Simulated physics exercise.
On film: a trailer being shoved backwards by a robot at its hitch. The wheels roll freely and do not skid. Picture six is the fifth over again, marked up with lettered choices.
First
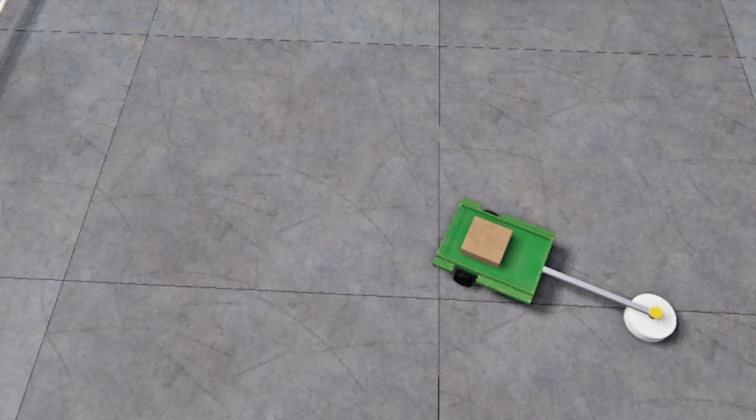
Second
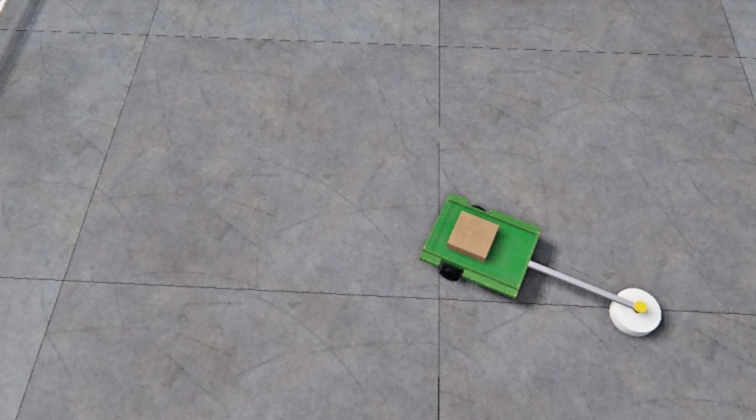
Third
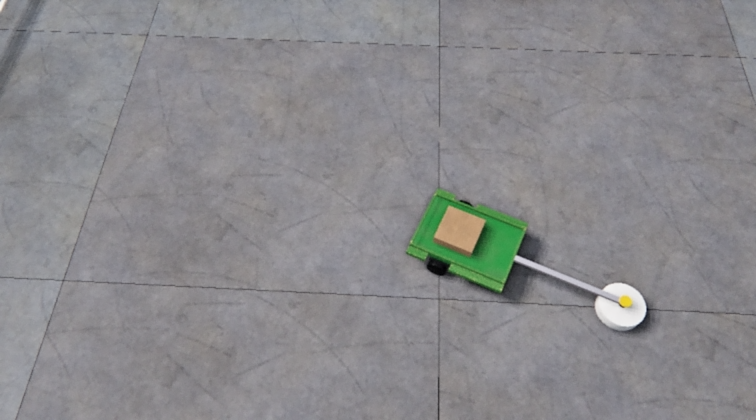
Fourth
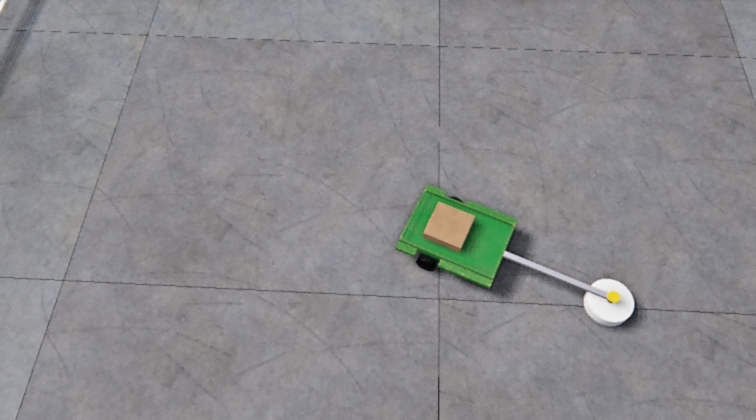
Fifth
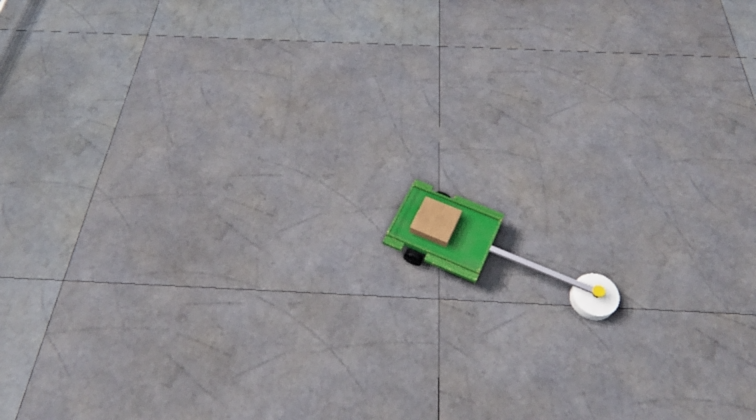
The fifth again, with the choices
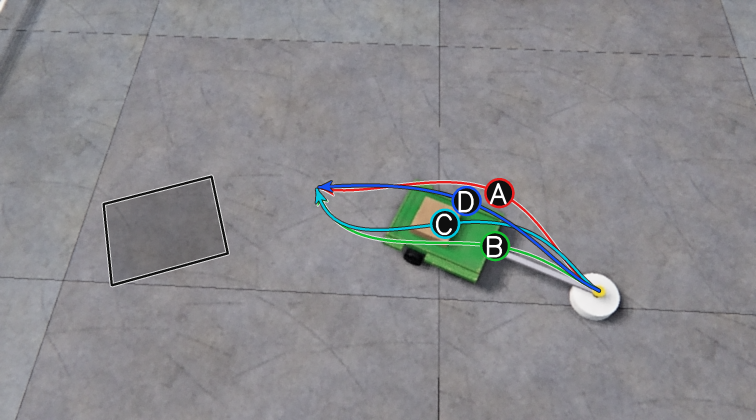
A round white robot pushes a green cart carrying a tan block backwards to the left.
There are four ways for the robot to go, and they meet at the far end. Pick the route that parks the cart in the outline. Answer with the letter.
A is the one.
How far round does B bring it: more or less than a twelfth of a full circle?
Less than that.
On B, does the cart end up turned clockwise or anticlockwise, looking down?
On that route, clockwise.
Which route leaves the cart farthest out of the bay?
The widest miss is B.
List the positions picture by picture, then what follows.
Green cart (495, 248); robot (651, 317), in the first picture.
Robot (636, 311); green cart (481, 243), in the second picture.
Robot (621, 305); green cart (468, 237), in the third picture.
Robot (610, 301); green cart (457, 233), in the fourth picture.
Robot (595, 295); green cart (444, 228), in the fifth picture.
On the copy, A from (599, 291) via (477, 185) to (321, 189); B from (599, 291) via (445, 243) to (318, 192); C from (599, 291) via (453, 223) to (317, 190); D from (599, 291) via (467, 201) to (319, 187); the bay at (164, 228).
On A. First, robot (515, 210), cart (363, 202).
Then, robot (412, 190), cart (261, 210).
Finally, robot (317, 193), cart (164, 227); the cart stands in the bay.
By contrast, B leaves the cart at (217, 109), out of the bay; C leaves the cart at (181, 149), out of the bay; D leaves the cart at (165, 187), out of the bay.
